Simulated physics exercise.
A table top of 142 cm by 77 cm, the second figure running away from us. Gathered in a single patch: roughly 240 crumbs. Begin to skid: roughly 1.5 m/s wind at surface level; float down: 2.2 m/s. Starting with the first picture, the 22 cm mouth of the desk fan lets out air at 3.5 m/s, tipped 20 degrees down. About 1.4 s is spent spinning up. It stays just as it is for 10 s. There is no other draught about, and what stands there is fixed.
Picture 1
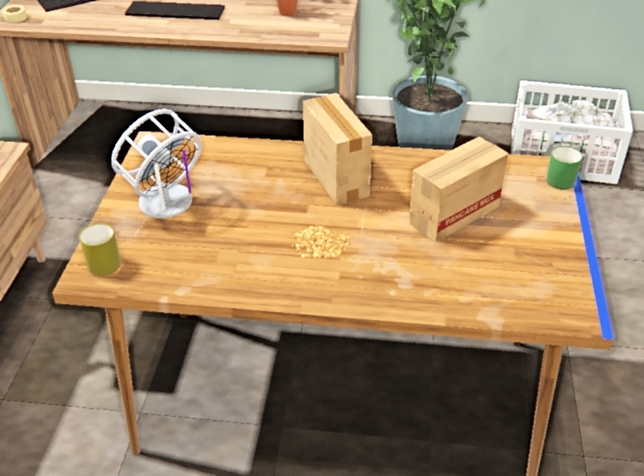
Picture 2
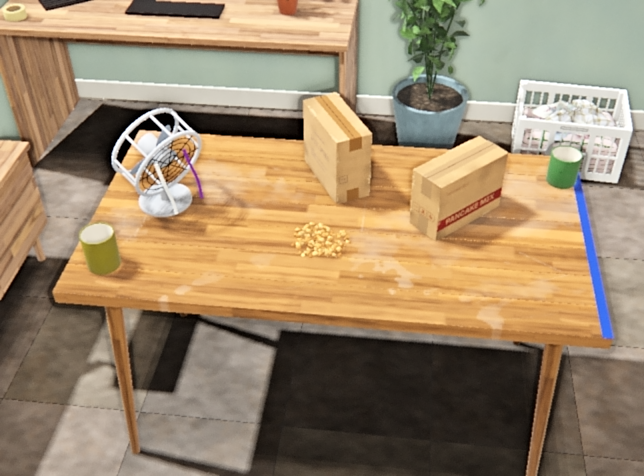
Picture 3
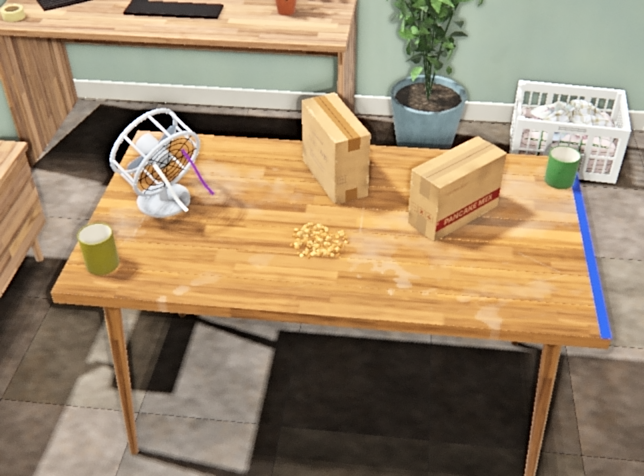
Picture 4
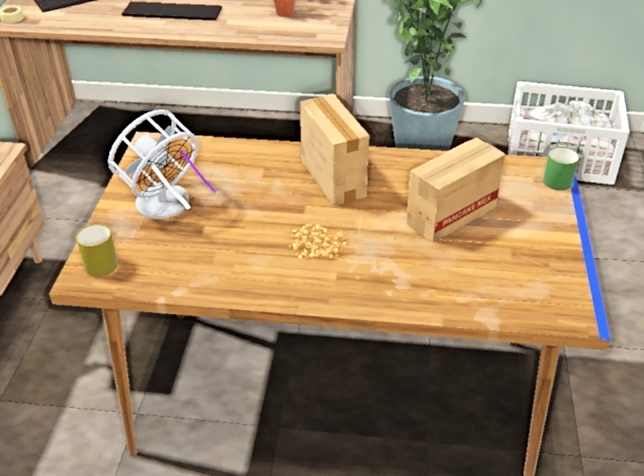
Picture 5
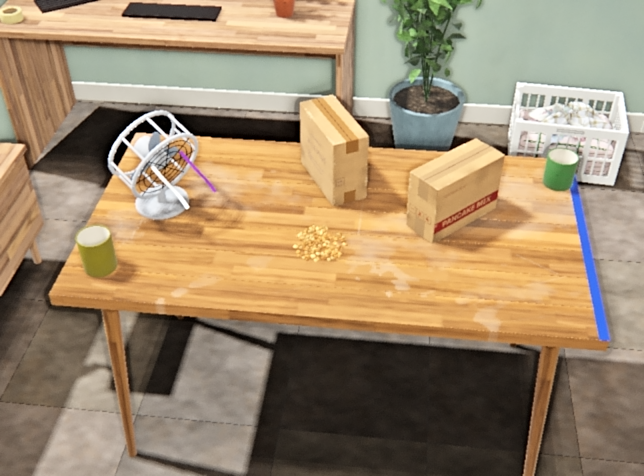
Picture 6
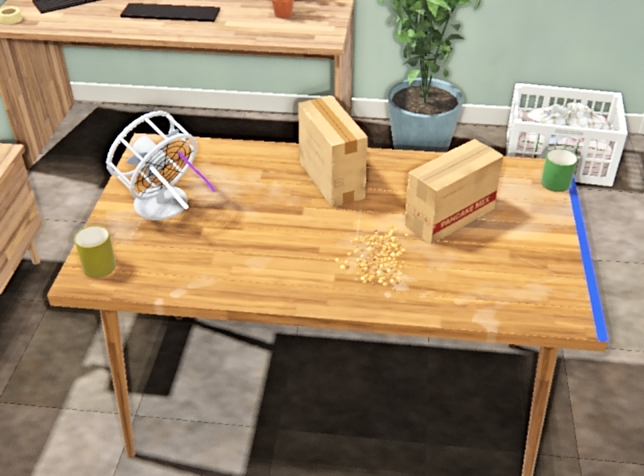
A wooden table stands on a grey tiled floor in a green-walled room, seen from above its near side as the view shifts very slightly. On it are a white desk fan and olive can at left, pale crumbs mid-table, two cardboard boxes behind, and a green can beside a blue right edge. The fan's purple ribbon lifts and streams out, then the crumbs skid rightward, spreading loosely.
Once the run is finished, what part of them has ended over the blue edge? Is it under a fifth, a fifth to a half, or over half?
Over half.
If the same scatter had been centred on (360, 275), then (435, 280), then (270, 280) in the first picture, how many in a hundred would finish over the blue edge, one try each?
Roughly 30 %, then 80 %, then 0 %.
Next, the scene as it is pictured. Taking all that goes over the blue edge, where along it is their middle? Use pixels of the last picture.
(599, 295).
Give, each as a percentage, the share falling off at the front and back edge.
About 15 per cent front and 0 per cent back.
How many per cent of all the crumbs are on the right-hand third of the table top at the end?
Near 2 %.
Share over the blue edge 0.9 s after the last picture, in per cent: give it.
Roughly 80 per cent.
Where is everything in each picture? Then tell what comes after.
The middle of the crumbs is near (322, 242), none has stirred yet and the mouth of the desk fan is at (158, 154), in the first frame.
The middle of the crumbs is near (322, 240), none has stirred yet and the blue edge is centred on (592, 236), in the second frame.
The middle of the crumbs is near (321, 241), none has stirred yet, the top of a box is at (335, 116) and the top of a box is at (460, 161), in the third frame.
The middle of the crumbs is near (319, 242) and none has stirred yet, in the fourth frame.
The middle of the crumbs is near (320, 244), the farthest in sight from the desk fan is at (347, 245) and about 15 % have left their places, in the fifth frame.
The middle of the crumbs is near (383, 255), the farthest in sight from the desk fan is at (400, 282) and all have left their places, in the sixth frame.
Then, 0.9 s after the last picture the count stands so, 78 % are over the blue edge.
Then, 2.1 s after the last picture the count stands so, 83 % are over the blue edge.
Then, 4.4 s after the last picture the count stands so, 84 % are over the blue edge.
Then, 8.9 s after the last picture, at the end, 85 % are over the blue edge.
